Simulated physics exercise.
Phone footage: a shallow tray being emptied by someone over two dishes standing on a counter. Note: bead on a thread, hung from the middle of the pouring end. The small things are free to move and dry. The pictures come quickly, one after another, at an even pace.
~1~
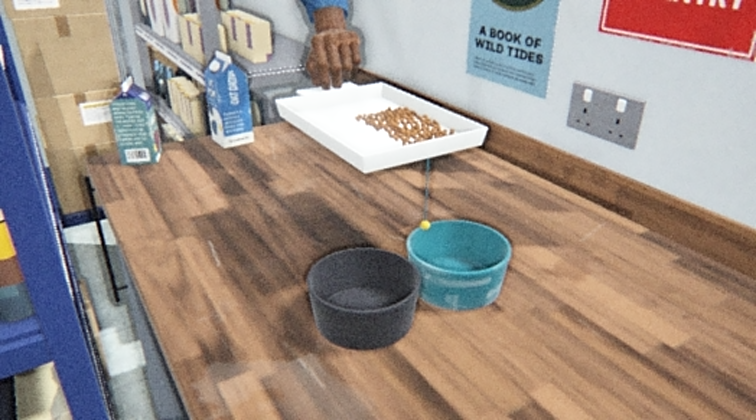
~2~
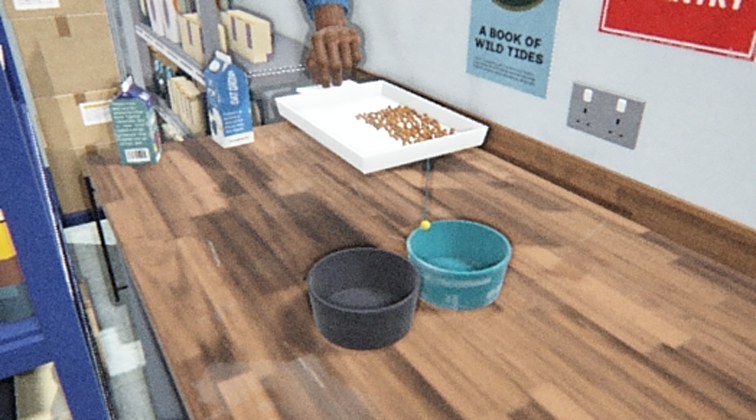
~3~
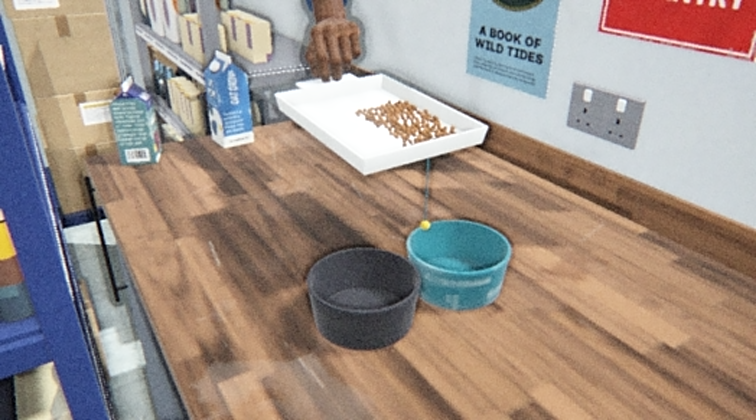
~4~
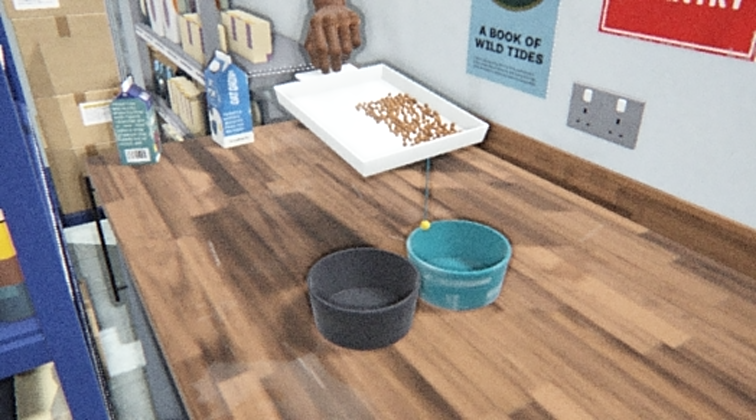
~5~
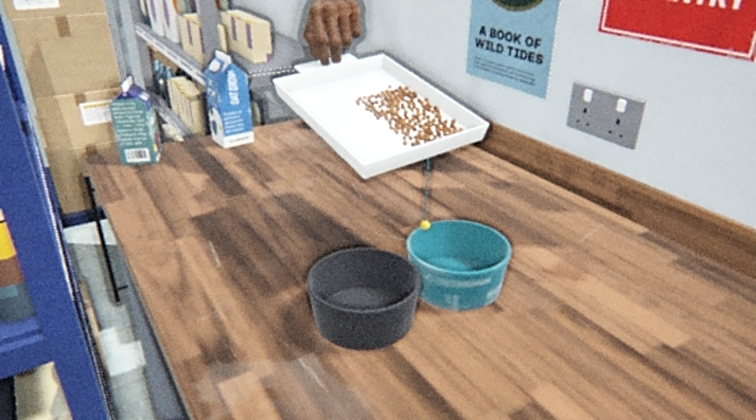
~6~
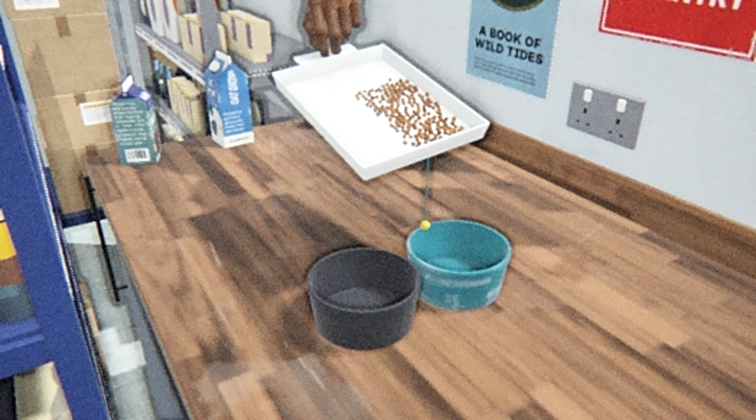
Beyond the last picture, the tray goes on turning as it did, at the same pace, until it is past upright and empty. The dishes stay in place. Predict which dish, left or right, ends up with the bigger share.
Pretty sure the heavier pile builds up on the left there.
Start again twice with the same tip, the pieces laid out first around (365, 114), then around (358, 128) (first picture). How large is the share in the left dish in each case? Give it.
About 80 % and 90 %.
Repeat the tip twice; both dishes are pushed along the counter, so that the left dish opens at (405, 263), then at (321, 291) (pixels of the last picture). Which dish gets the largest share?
At the first spot the left-side one comes out ahead, at the second spot the right-side one.
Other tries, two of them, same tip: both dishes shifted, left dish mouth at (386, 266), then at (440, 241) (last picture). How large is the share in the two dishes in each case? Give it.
First 100 %, then 20 %.
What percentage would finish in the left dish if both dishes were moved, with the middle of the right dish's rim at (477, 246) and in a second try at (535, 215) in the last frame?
Close to 80 in a hundred, then close to 10 in a hundred.
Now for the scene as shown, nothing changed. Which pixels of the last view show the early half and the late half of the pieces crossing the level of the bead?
The leading part at (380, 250), the rest of it at (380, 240).
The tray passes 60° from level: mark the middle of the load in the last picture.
The middle of the pieces lands at roughly (403, 141).
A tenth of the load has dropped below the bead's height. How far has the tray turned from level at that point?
It is at around 105 degrees by then.
Shortly afterwards, tray tipped steeply; the whole lot on the tray.
Next, tray tipped right over; the bulk on the tray; only a few in the left dish; a little in the air.
Some moments later, tray tipped past a quarter turn; the bulk in the left dish; a little in the right dish; a little outside both.
In the end, tray tipped past a quarter turn; the bulk in the left dish; a little in the right dish; a little outside both.
